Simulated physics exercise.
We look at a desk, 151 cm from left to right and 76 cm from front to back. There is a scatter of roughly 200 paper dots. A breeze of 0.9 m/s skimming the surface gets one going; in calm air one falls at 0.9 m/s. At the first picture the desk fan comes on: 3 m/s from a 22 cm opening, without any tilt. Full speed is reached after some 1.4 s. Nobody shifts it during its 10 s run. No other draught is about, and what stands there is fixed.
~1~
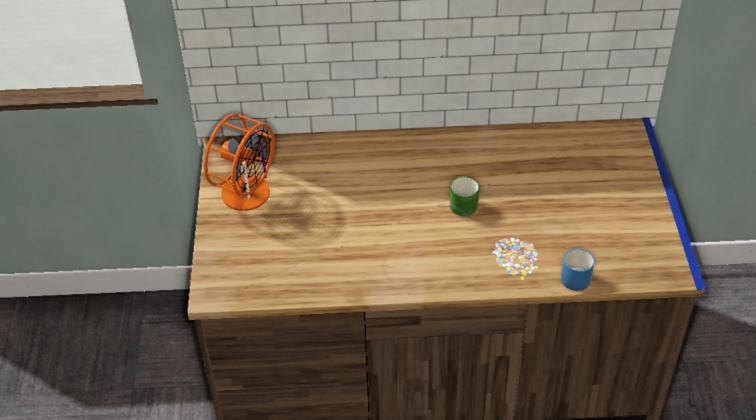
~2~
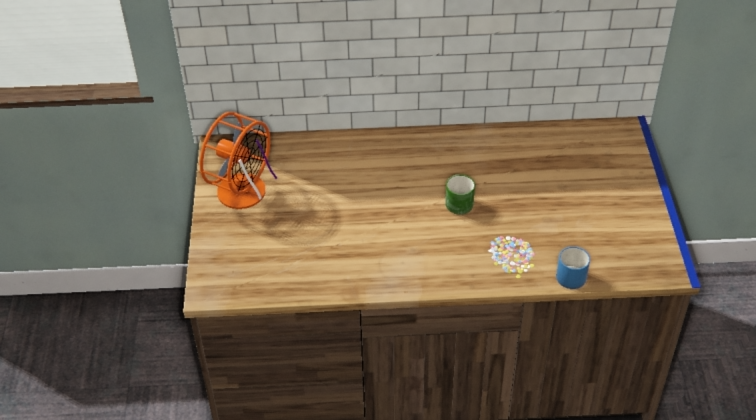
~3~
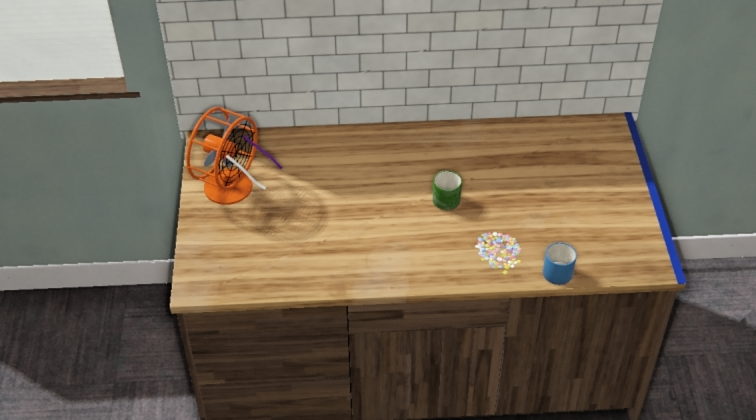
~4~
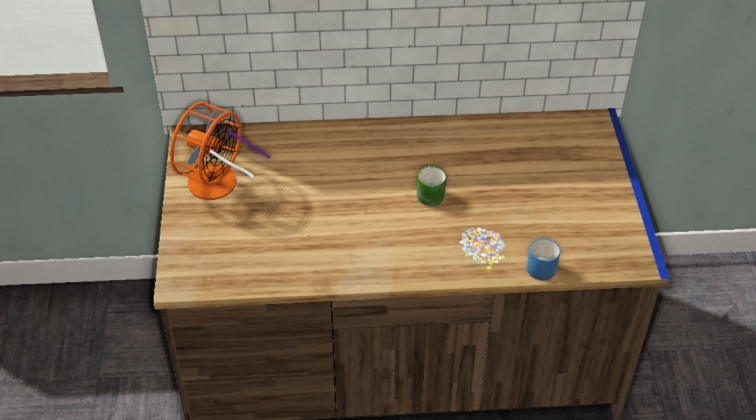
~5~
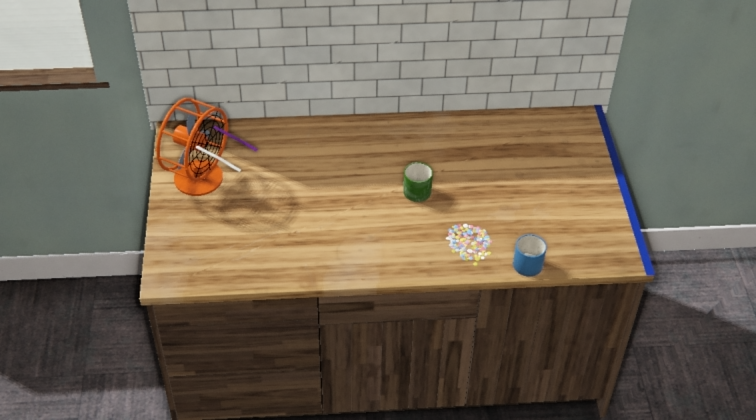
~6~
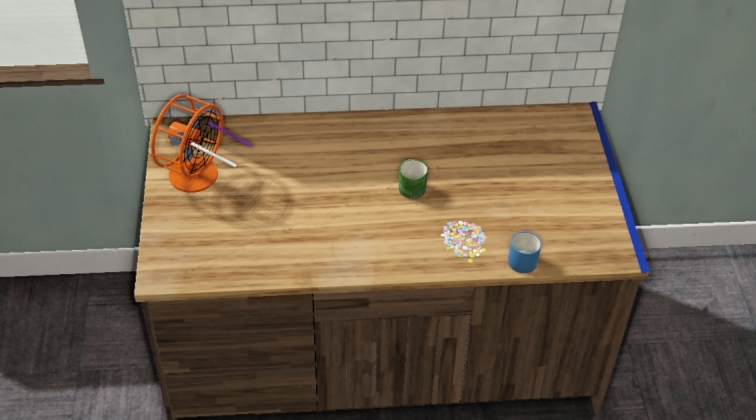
An orange desk fan whirred on at the left of a wooden desk, its ribbons lifting and fluttering outward, while the scattered paper dots and the green and blue mugs stayed put.
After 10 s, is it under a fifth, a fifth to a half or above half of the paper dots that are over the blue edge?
By then above half are over the blue edge.
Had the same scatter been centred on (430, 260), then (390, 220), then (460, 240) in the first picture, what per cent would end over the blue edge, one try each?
In turn about 10 %, 40 %, 60 %.
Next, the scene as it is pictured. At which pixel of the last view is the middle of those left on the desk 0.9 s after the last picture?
Near (592, 231).
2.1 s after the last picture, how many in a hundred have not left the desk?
Some 15 per cent.
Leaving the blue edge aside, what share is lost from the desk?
Near 15 %.
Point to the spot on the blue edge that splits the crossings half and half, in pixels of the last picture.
At about (637, 233).
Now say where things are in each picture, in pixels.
In the first picture, the middle of the paper dots is near (516, 256), none has stirred yet and the mouth of the desk fan is at (240, 155).
In the second picture, the middle of the paper dots is near (512, 254), none has stirred yet and the blue edge is centred on (671, 195).
In the third picture, the middle of the paper dots is near (499, 249), none has stirred yet, the top of a mug is at (561, 254) and the top of a mug is at (448, 180).
In the fourth picture, the middle of the paper dots is near (483, 245) and none has stirred yet.
In the fifth picture, the middle of the paper dots is near (469, 241) and none has stirred yet.
In the sixth picture, the middle of the paper dots is near (464, 238) and none has stirred yet.
Then, 0.9 s after the last picture, 99 % are on the move or not yet settled, 0 % are over the blue edge; the middle of those still in play is near (592, 231).
Then, 2.1 s after the last picture, 9 % are on the move or not yet settled, 74 % are over the blue edge.
Then, 4.4 s after the last picture, 6 % are on the move or not yet settled, 74 % are over the blue edge.
Then, 8.9 s after the last picture, at the end, 74 % are over the blue edge.
